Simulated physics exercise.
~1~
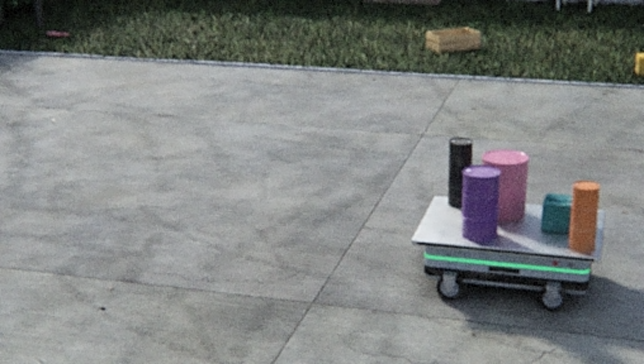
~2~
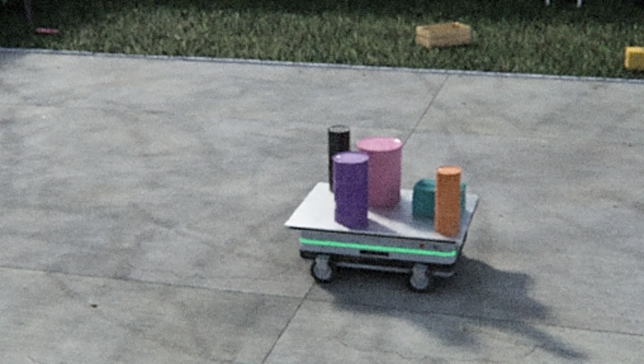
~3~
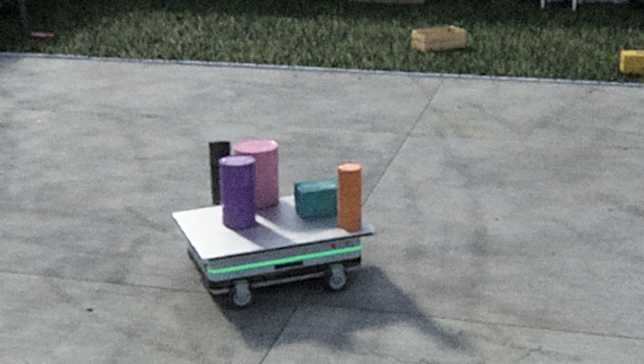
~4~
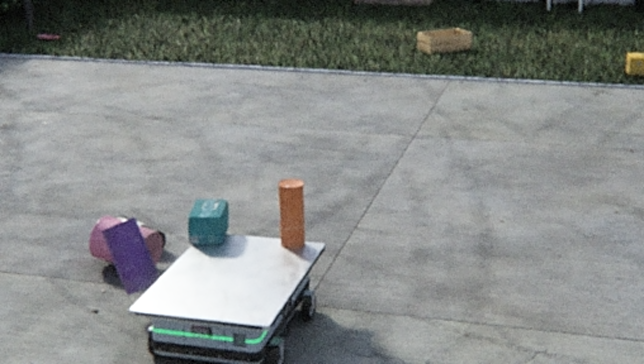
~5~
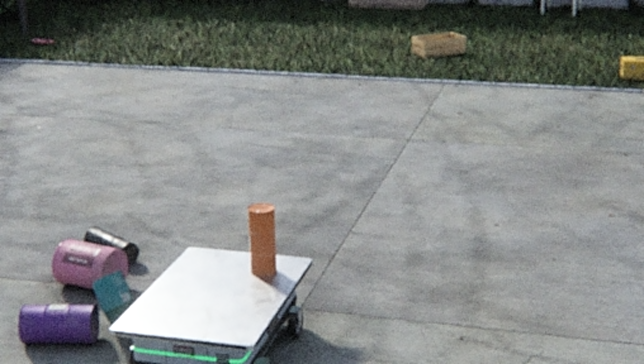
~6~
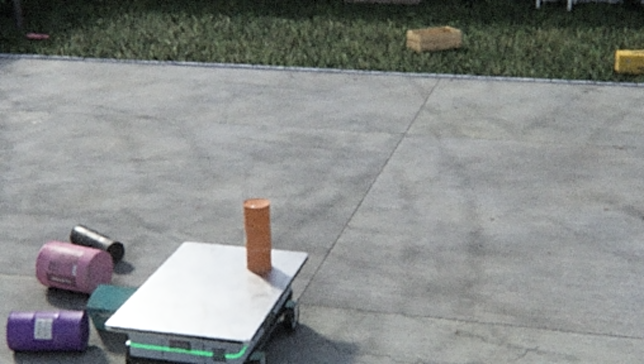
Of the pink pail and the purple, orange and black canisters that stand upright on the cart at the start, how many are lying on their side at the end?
Three of them end up lying on their side, namely the pink pail, the purple canister and the black canister.
